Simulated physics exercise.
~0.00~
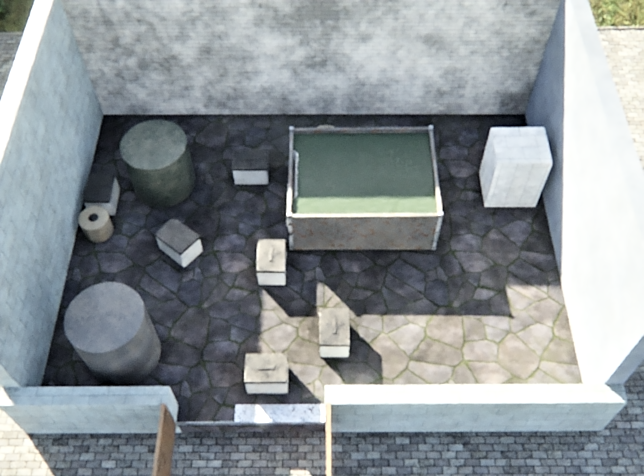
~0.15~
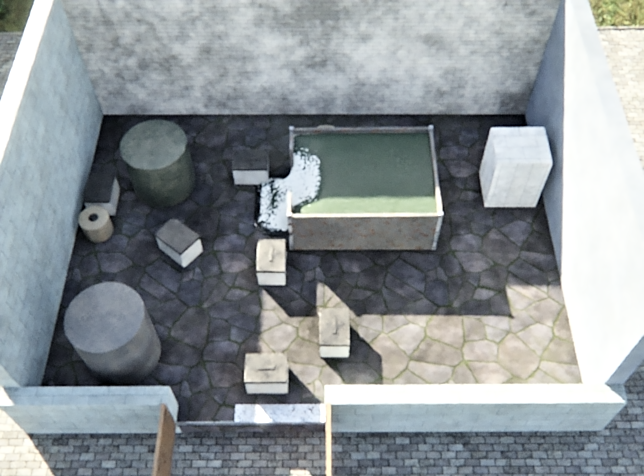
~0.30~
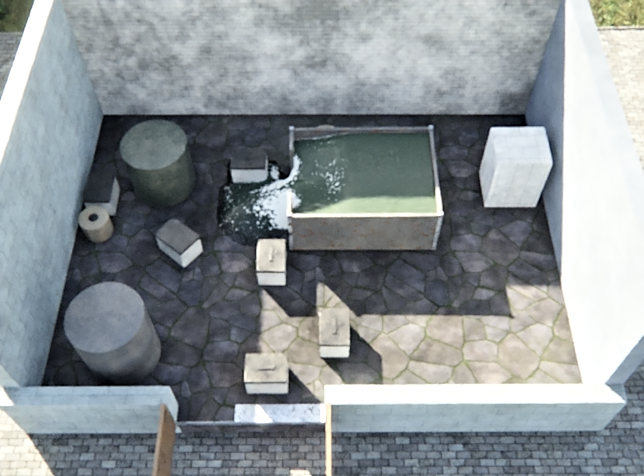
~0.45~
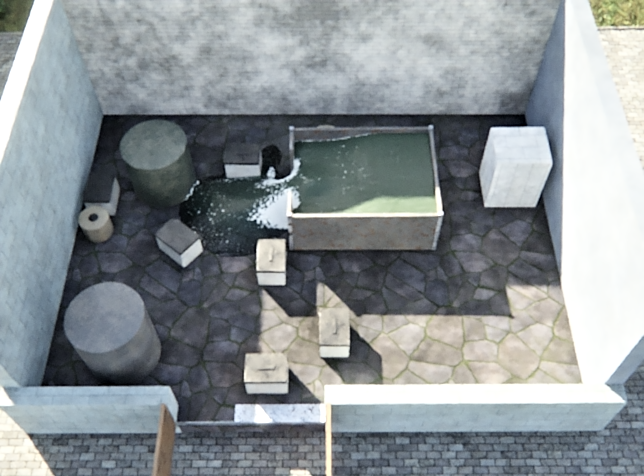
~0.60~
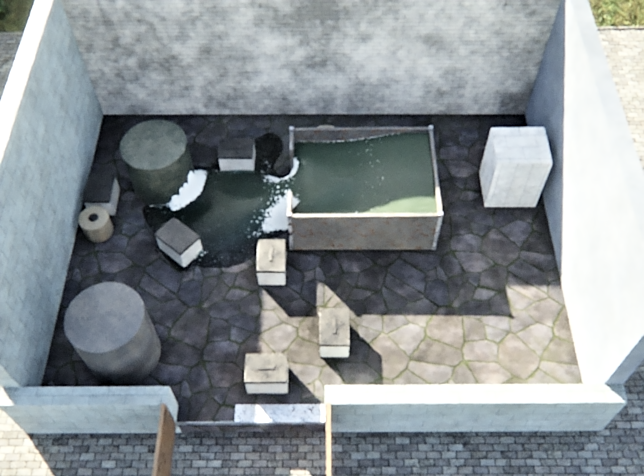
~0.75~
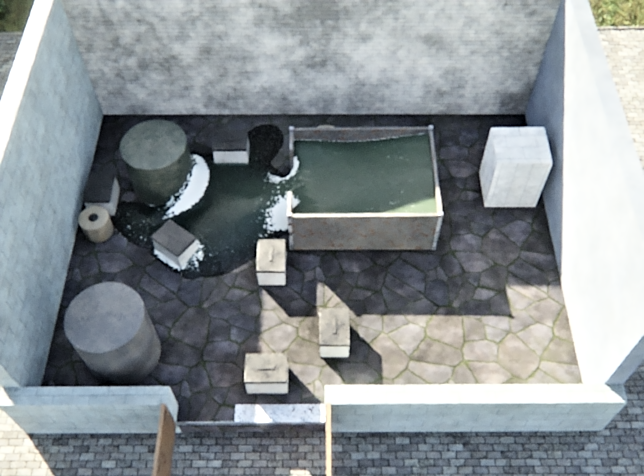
We see a walled, stone-paved yard where greenish water bursts from the left side of a rectangular tank, foaming as it spreads left around boxes and a green cylinder, while one box near the tank slides slightly toward the back wall.
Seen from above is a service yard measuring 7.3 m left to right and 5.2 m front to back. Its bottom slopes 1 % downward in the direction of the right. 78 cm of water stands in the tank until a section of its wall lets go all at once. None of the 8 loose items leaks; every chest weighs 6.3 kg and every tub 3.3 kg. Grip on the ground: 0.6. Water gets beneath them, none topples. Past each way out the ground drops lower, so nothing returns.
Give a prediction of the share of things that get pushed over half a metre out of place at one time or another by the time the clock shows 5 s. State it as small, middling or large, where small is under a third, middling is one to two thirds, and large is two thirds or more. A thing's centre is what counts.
Large.
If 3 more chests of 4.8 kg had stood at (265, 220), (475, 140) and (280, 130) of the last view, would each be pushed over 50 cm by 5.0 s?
In turn: Over, less, past it.
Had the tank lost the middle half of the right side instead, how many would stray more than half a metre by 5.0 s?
So the tally would be 3.
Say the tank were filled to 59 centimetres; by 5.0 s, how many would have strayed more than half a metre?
Then 4 of them.
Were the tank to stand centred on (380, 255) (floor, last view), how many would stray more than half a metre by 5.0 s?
That would give 3.
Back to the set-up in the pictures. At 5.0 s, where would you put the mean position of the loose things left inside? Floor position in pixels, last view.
The centre sits near (279, 262).
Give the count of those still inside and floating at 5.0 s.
Count at that moment: 5.
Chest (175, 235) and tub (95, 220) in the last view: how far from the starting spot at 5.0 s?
250 cm, then 200 cm.
After 1.1 s 2 of 8 are over 50 cm from their spots; 1 afloat.
After 2.2 s 3 of 8 are over 50 cm from their spots; 1 afloat.
After 3.5 s 3 of 8 are over 50 cm from their spots; 4 afloat.
After 5.0 s 6 of 8 are over 50 cm from their spots, and 7 have been at some point; 5 afloat.
